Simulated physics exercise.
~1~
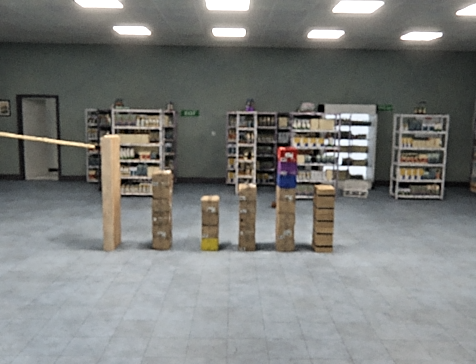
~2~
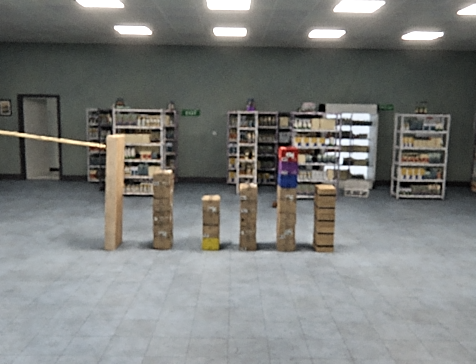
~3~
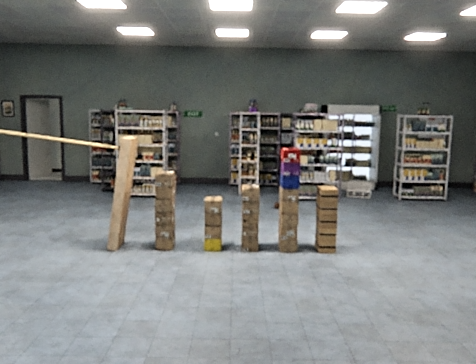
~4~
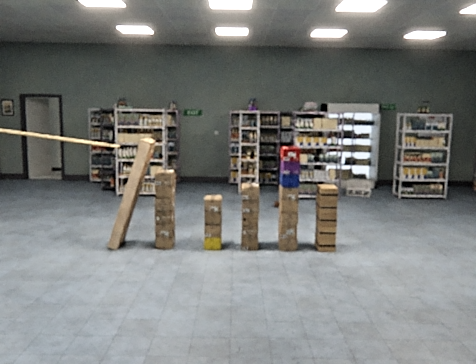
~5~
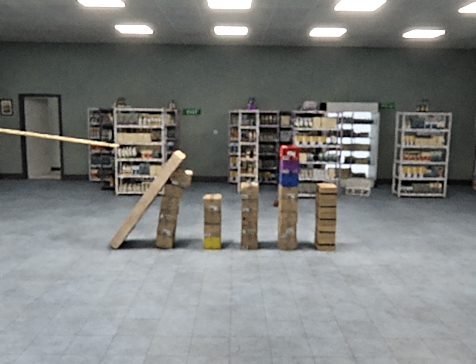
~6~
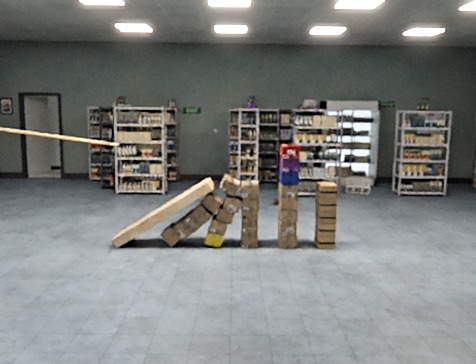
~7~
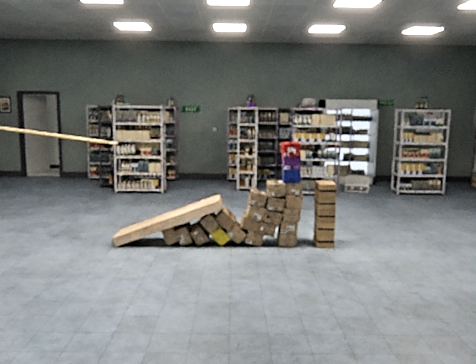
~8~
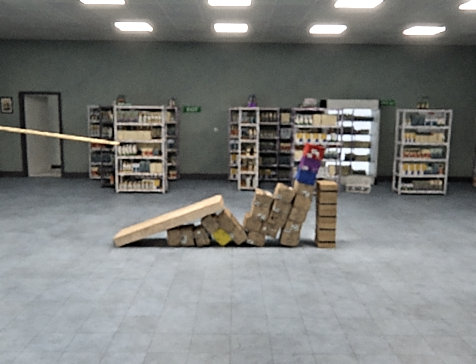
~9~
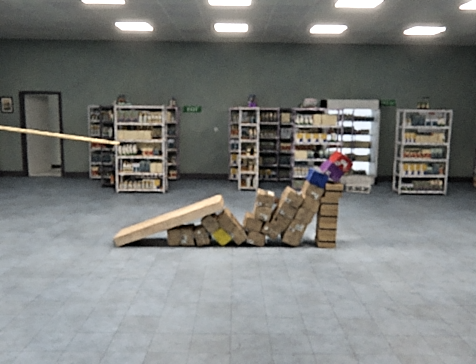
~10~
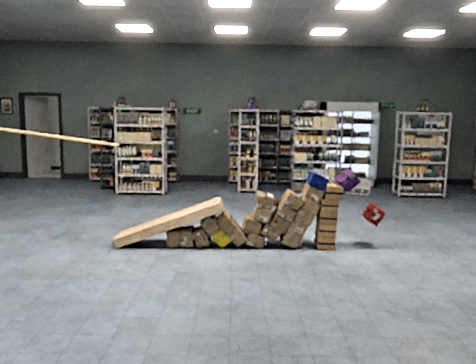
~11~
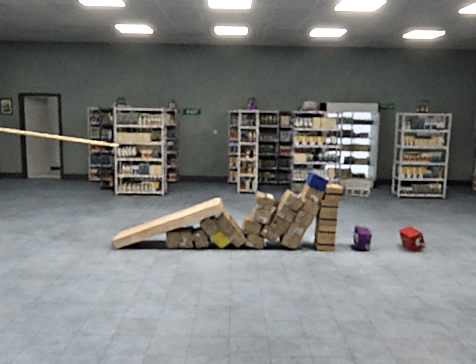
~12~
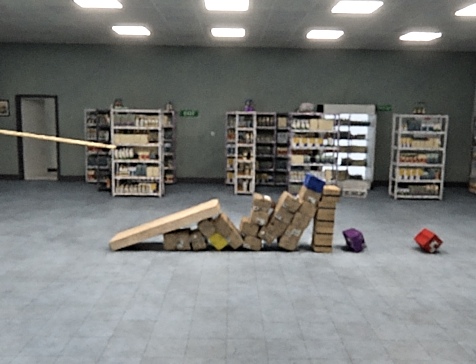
Wooden board pushed by a pole toppling rightward into parcel stacks, red and purple parcels dropping beyond the still-standing last column.
